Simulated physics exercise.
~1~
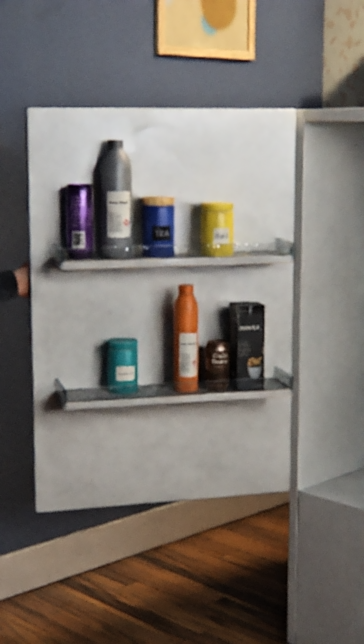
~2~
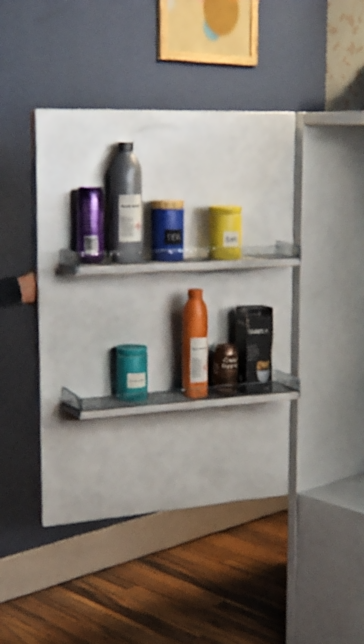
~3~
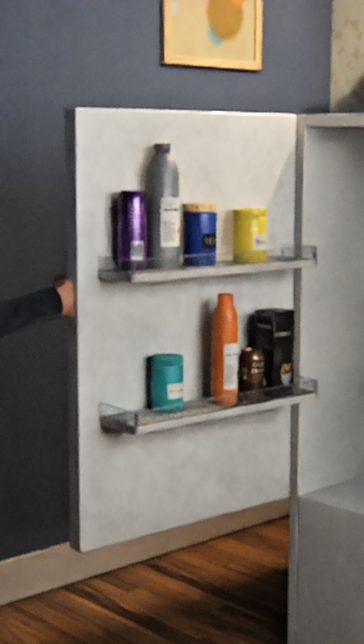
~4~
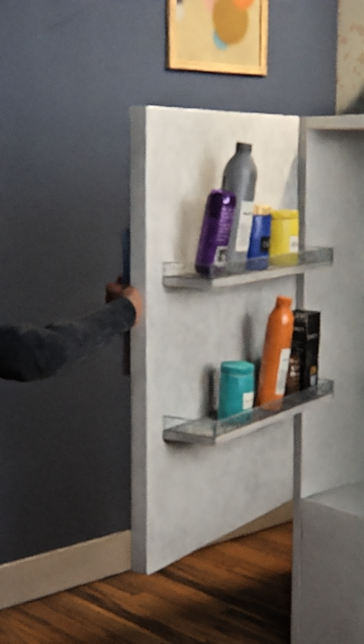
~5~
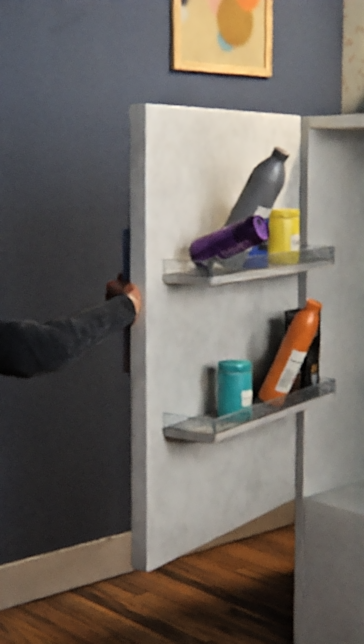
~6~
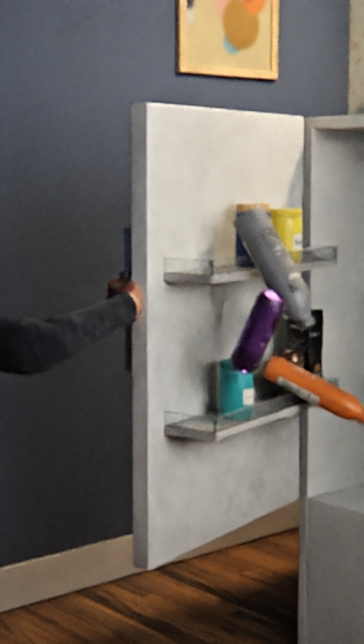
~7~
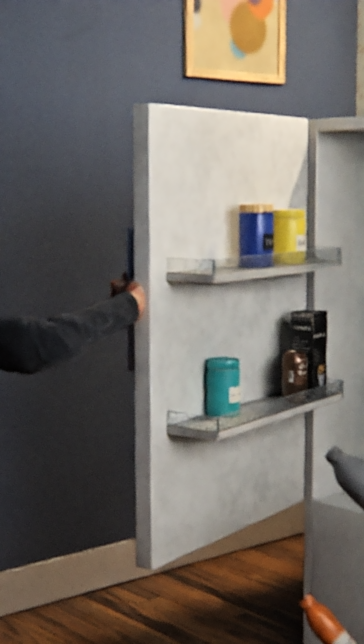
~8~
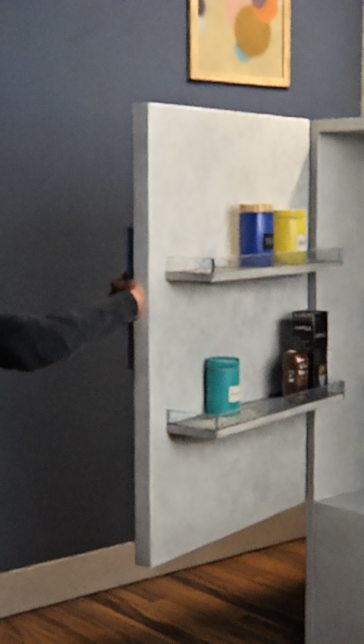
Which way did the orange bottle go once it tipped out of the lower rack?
It went down, dropping below the rack until it was out of sight.
